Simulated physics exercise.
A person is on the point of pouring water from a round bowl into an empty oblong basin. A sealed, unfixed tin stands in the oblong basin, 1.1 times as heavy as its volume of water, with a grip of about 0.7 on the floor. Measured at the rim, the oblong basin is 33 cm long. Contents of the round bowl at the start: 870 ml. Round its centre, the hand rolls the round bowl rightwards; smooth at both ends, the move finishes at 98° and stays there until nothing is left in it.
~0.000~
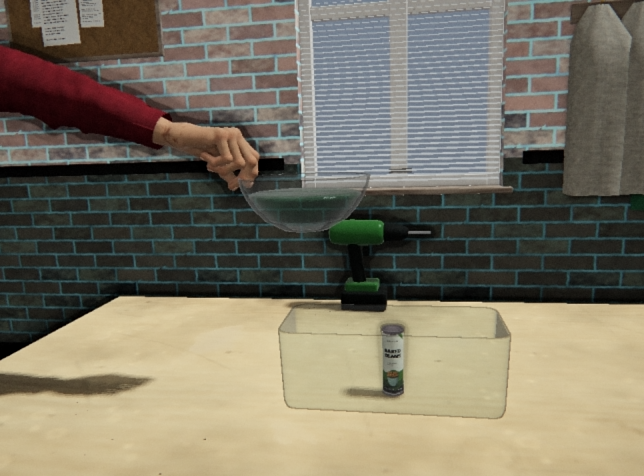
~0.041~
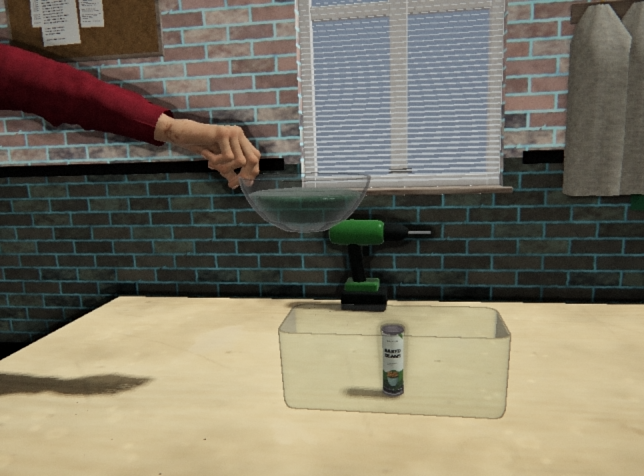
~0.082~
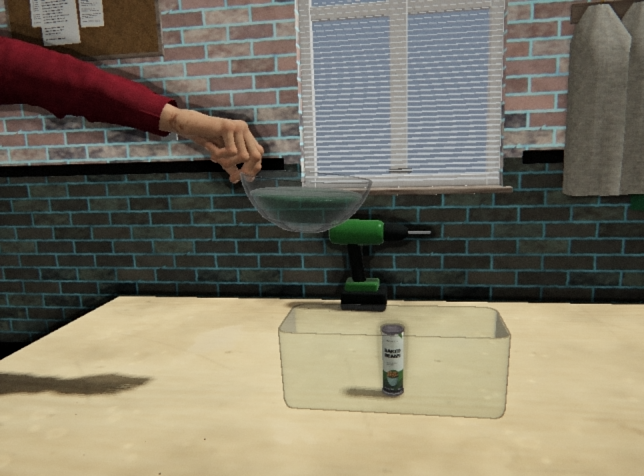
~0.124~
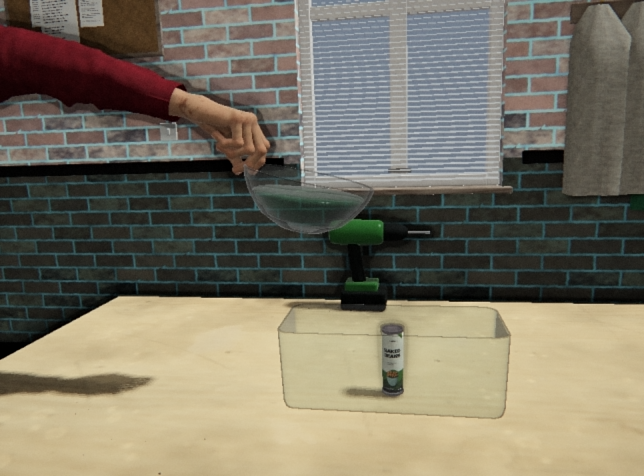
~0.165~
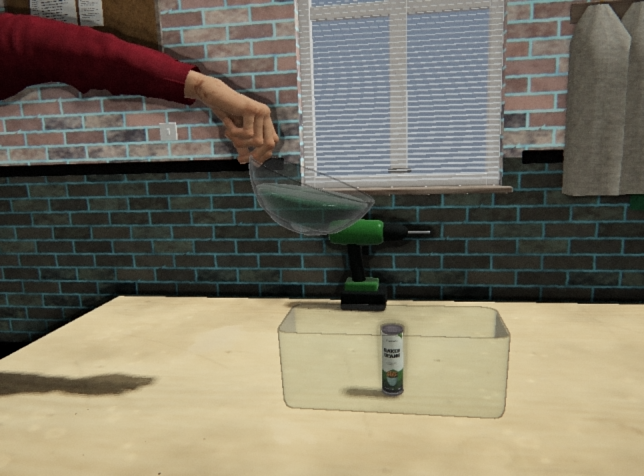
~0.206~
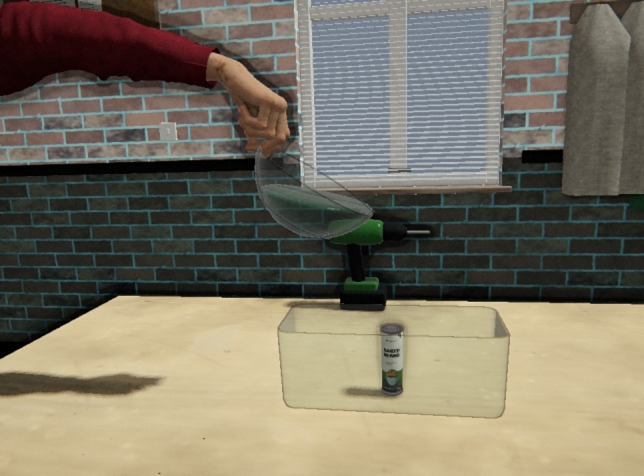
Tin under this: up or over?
My bet is it will last.
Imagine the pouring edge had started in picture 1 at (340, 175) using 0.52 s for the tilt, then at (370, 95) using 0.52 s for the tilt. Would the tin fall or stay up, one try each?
Try 1: Tipped over; try 2: Still standing.
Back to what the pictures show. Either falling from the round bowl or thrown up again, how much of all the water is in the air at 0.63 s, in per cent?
I'd say some 10 per cent is in the air.
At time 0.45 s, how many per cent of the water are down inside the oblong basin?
30 %, roughly.
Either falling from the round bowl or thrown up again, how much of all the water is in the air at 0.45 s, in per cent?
Around 64 in a hundred.
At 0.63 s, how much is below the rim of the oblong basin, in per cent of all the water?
My estimate is about 86 percent.
By 0.45 s the tilt is 94° and 7 per cent is still to pour; the tin stands where it began.
By 0.63 s the tilt is 98° and 0 per cent is still to pour; the tin stands where it began.
By 0.82 s the tilt is 98° and 1 per cent is still to pour; the tin stands where it began.
By 1.02 s the tilt is 98° and 0 per cent is still to pour; the tin stands where it began.
At rest the tin stands where it began.
